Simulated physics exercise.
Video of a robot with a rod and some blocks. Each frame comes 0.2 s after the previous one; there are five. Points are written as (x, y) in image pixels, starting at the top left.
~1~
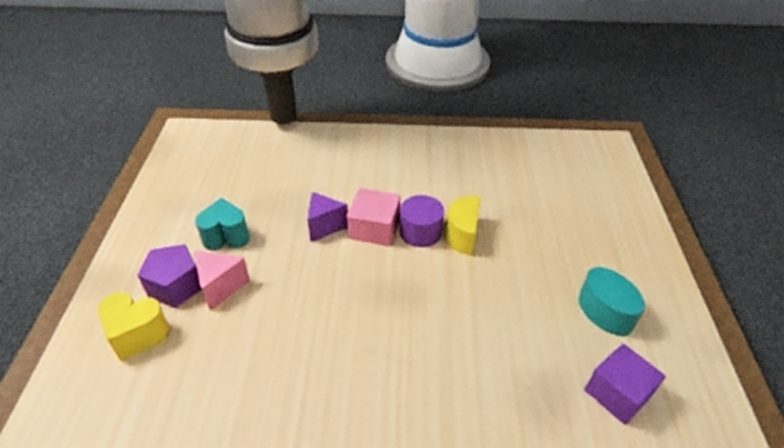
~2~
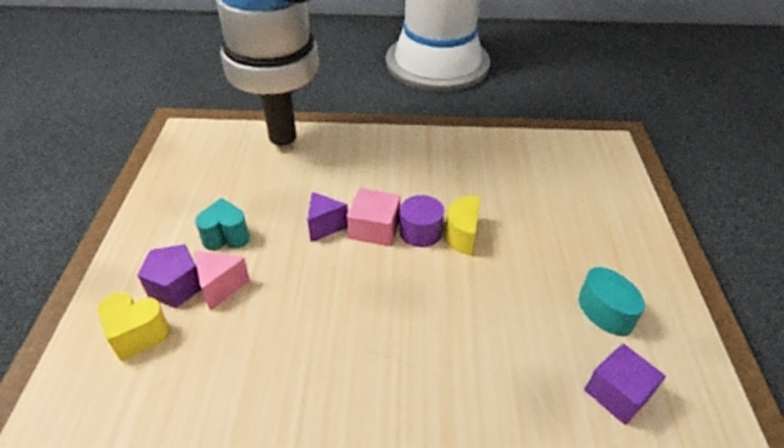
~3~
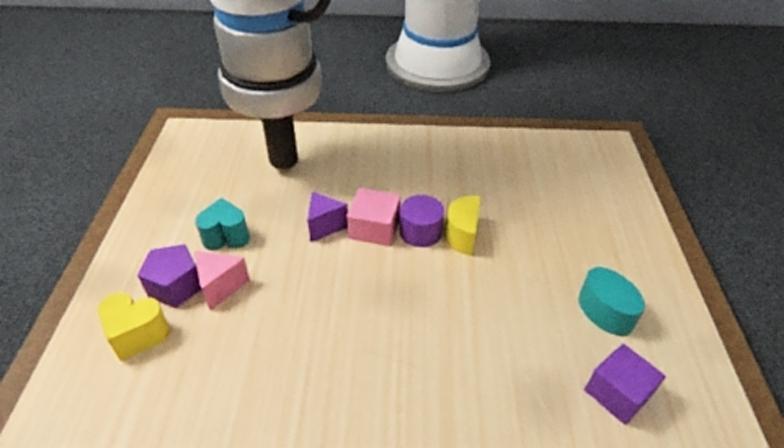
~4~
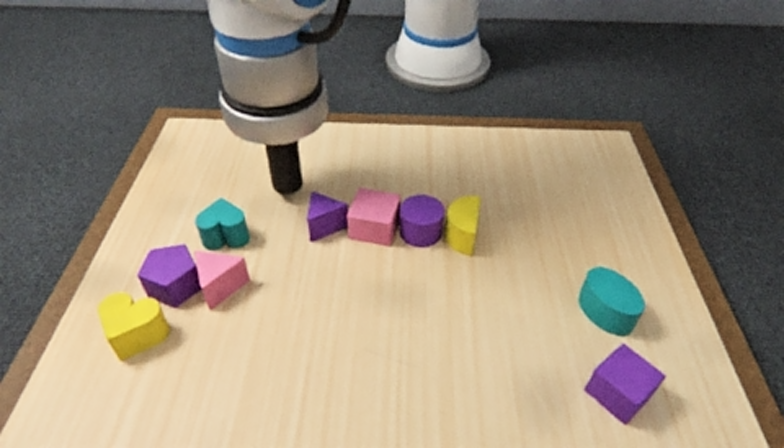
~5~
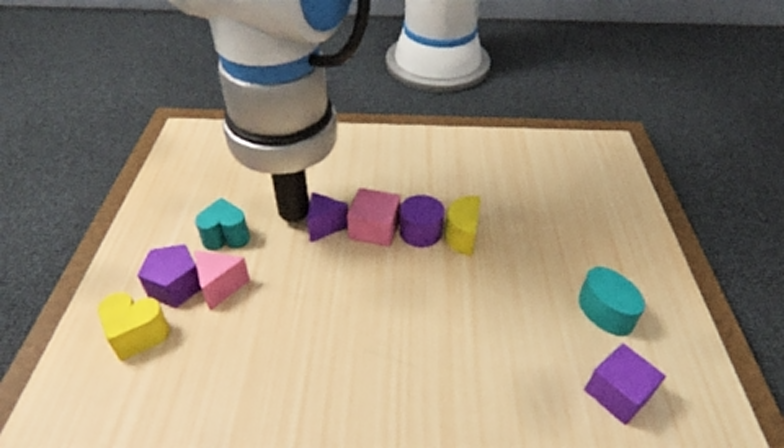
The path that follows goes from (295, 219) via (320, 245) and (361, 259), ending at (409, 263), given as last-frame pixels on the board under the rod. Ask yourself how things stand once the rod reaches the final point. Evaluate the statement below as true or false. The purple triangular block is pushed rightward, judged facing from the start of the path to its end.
That is true.
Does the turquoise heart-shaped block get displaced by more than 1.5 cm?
The answer is no.
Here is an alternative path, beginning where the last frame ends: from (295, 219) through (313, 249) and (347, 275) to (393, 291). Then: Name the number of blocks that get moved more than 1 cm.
It will shift just one block.
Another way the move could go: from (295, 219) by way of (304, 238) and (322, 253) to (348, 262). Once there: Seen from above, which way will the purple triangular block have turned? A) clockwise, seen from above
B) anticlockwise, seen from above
B
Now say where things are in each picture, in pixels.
In the first picture, tip of the rod at (284, 117), middles of tops, turquoise heart-shaped block at (220, 214), purple triangular block at (323, 204), pink four-sided block at (374, 205), purple circle at (422, 209), yellow half-round block at (465, 212).
In the second picture, rod at (283, 138), nothing pushed.
In the third picture, rod at (284, 160), nothing pushed.
In the fourth picture, rod at (288, 185), nothing pushed.
In the fifth picture, rod at (294, 211), turquoise heart-shaped block at (220, 214), purple triangular block at (323, 204), pink four-sided block at (374, 205), purple circle at (422, 209), yellow half-round block at (465, 212).
What follows on the original path. One third of the way, rod at (319, 237); purple triangular block at (350, 224); pink four-sided block at (392, 209), turned 40° anticlockwise; purple circle at (440, 206); yellow half-round block at (479, 213).
Two thirds of the way, rod at (361, 251); purple triangular block at (392, 244); pink four-sided block at (394, 209), turned 45° anticlockwise; purple circle at (442, 204); yellow half-round block at (481, 213).
At the end, rod at (409, 255); turquoise heart-shaped block unmoved; purple triangular block at (435, 257), turned 50° clockwise; pink four-sided block at (400, 208), turned 85° anticlockwise; purple circle at (449, 198); yellow half-round block at (484, 213), turned 15° clockwise.
